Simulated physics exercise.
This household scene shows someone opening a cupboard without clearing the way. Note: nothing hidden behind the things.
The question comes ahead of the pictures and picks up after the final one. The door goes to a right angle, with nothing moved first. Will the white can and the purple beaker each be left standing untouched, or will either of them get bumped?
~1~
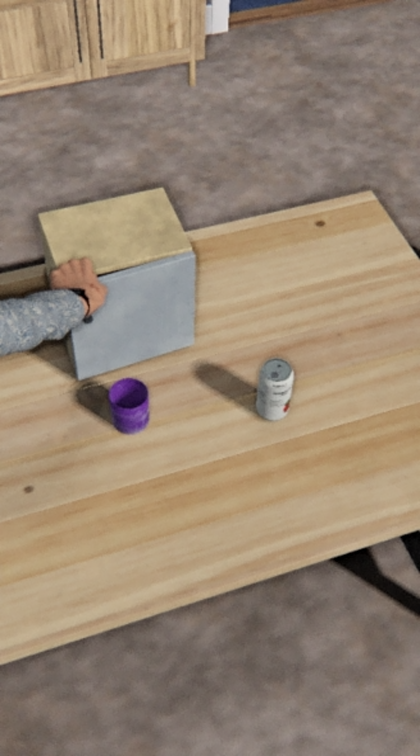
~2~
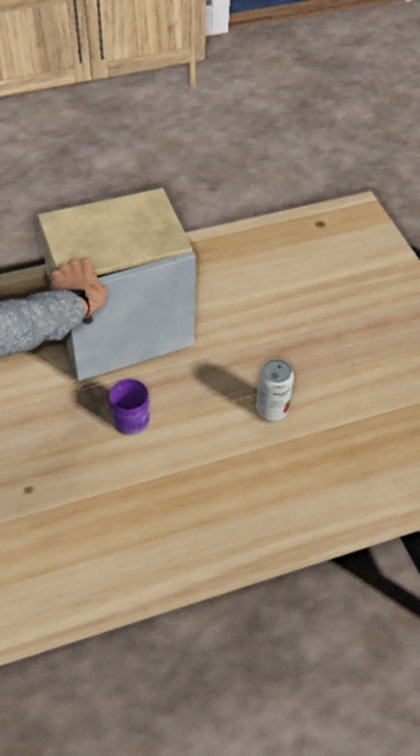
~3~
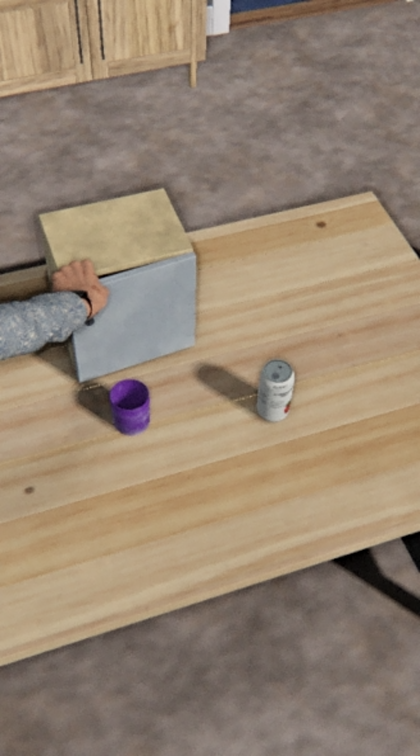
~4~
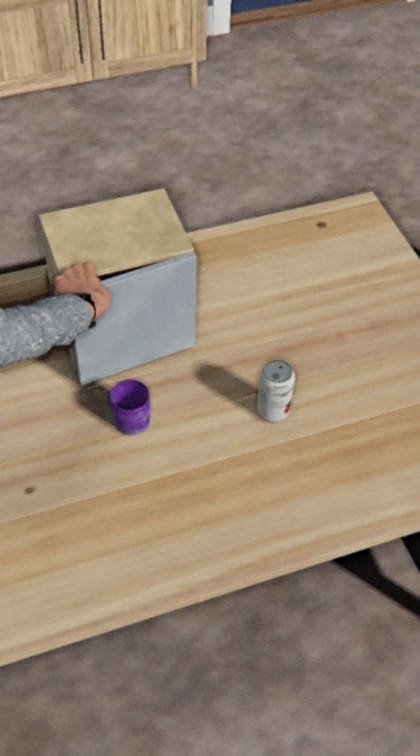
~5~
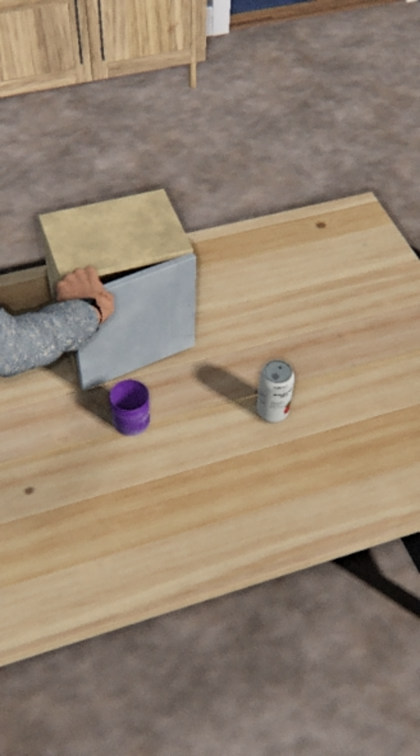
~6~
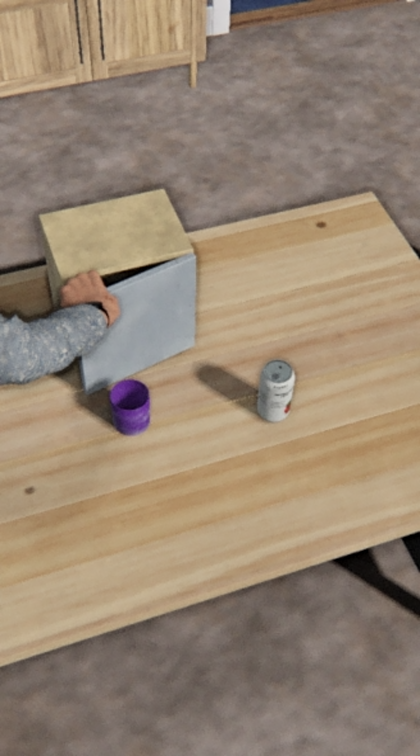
Result: The white can is left alone; the purple beaker gets bumped.
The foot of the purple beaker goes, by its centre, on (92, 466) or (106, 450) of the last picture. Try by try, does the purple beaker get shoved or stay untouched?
Try by try: It goes untouched; it goes untouched.
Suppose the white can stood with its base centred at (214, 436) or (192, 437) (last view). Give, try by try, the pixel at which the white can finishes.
Roughly (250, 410) and (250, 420).
Then, 1.02 s past the last view, door 43° open; white can at rest near (275, 392); purple beaker travelled about its own width near (157, 424).
Then, 1.80 s past the last view, door 67° open; white can at rest near (275, 392); purple beaker travelled well along near (207, 437).
Then, 2.36 s past the last view, door 84° open; white can at rest near (275, 392); purple beaker travelled well along near (246, 436).
Finally, the white can remains where it is, near (275, 392); the purple beaker is pushed along, near (258, 437).
